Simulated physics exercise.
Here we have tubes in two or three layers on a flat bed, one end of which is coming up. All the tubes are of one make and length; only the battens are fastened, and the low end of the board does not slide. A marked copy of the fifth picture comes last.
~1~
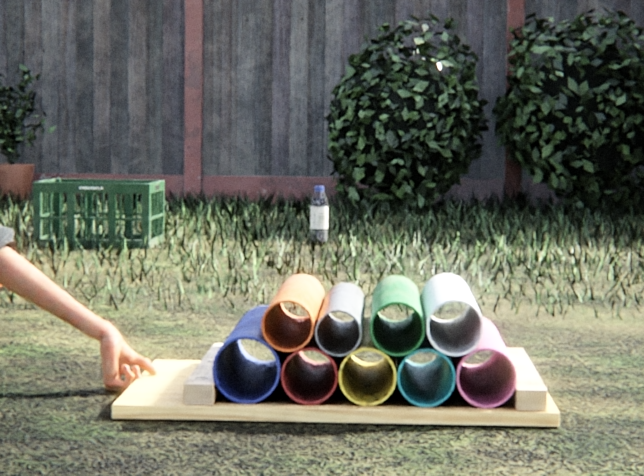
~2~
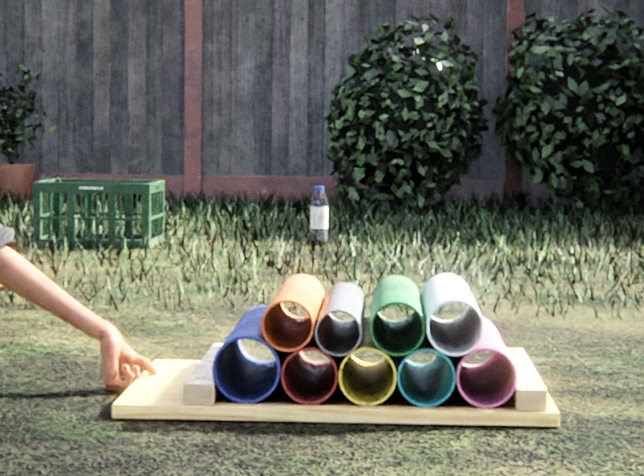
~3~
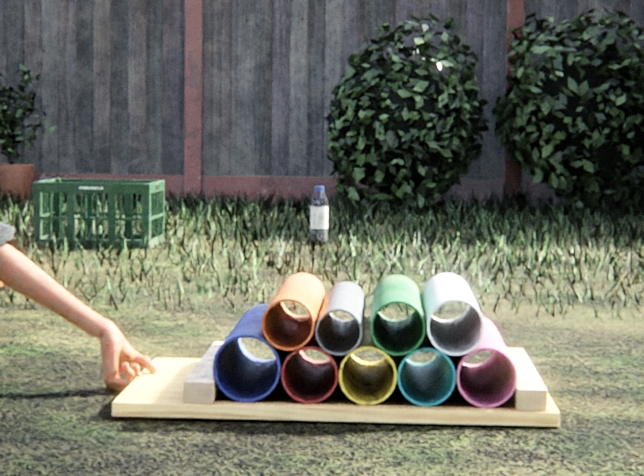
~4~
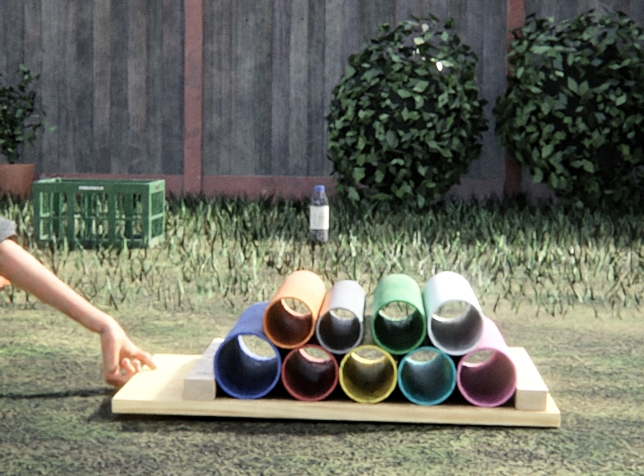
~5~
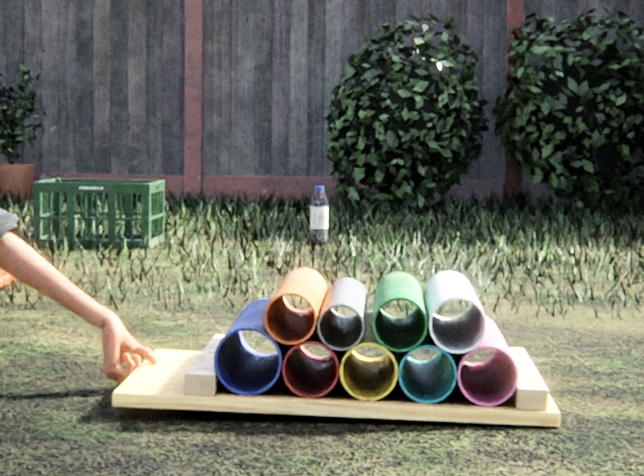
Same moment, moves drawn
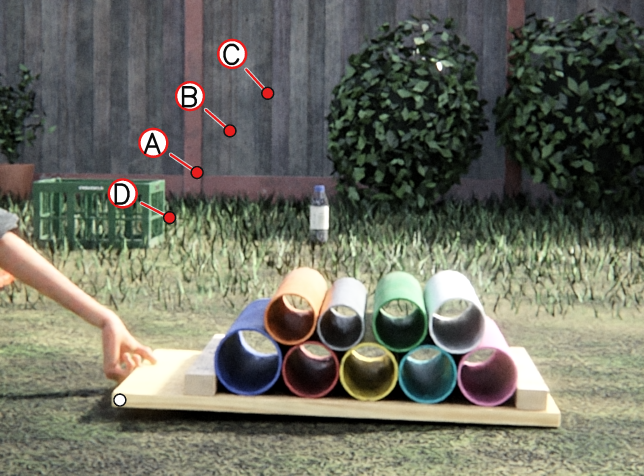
At the start, nine colourful tubes sit stacked in two rows between pale blocks on a wooden board on the grass, a hand at its left end. The hand then slowly raises that end a little, and the board tilts slightly, the tubes still stacked together as its right end stays down.
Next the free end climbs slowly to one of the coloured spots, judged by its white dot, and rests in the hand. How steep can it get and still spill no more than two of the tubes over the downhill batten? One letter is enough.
The last mark within the limit is D.
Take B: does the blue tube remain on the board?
Yes.
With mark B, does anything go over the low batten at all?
Yes, at B.
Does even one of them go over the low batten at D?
At D: No.
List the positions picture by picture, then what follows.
Pink tube (486, 377); white tube (455, 328); orange tube (288, 326), in the first frame.
Orange tube (288, 326); grey tube (338, 333), in the second frame.
Board (340, 379); blue tube (247, 368); yellow tube (368, 376), in the third frame.
Board (340, 378); blue tube (247, 366); red tube (310, 373), in the fourth frame.
Board (340, 375); blue tube (248, 361); red tube (311, 370), in the fifth frame.
On the copy, A at (197, 172); B at (230, 131); C at (268, 93); D at (169, 218); the white dot at (120, 400).
On D. First, board at 16°.
Then, board at 27°.
Finally, board at 27°, none over the low batten.
By contrast, A four over the low batten (white, orange, grey, green); B four over the low batten (white, orange, grey, green); C four over the low batten (white, orange, grey, green).
